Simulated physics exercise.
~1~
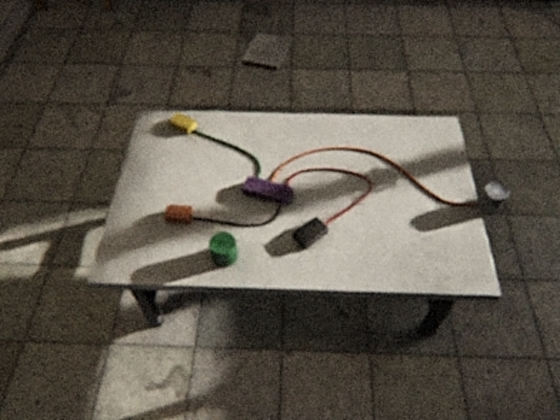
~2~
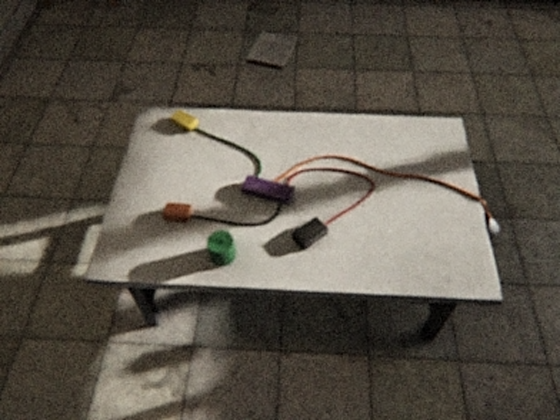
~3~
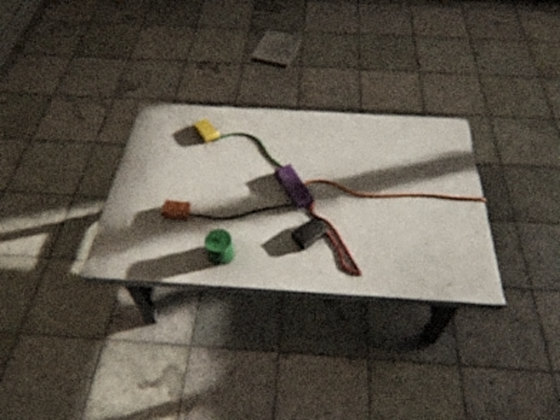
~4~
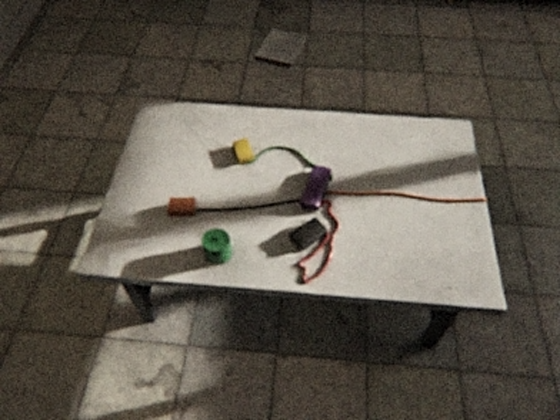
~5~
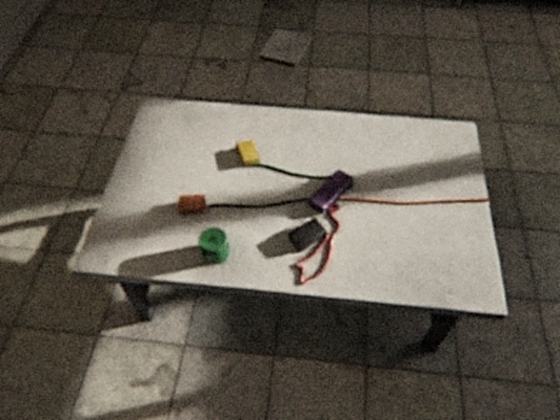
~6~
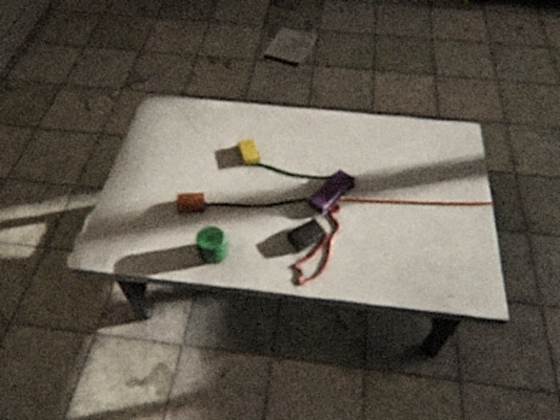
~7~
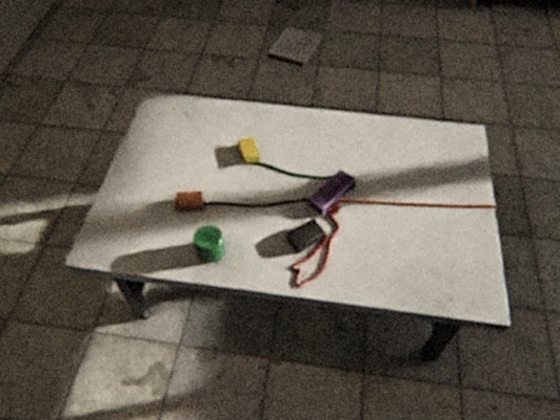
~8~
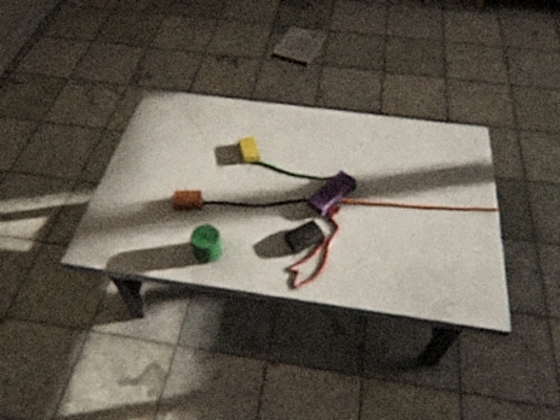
A small pale speaker slips off the right side of a white table on a tiled floor, seen from above as the view drifts slightly sideways. Cables link it, a yellow reader at upper left, an orange drive at left and a black charger near the middle to a purple power strip, with a green tub near the front. As the speaker drops from sight, its orange cable pulls the strip rightward and turns it. The reader is dragged right and down, then the drive shifts slightly right. Everything settles, the cable taut over the edge, tub and charger unmoved.
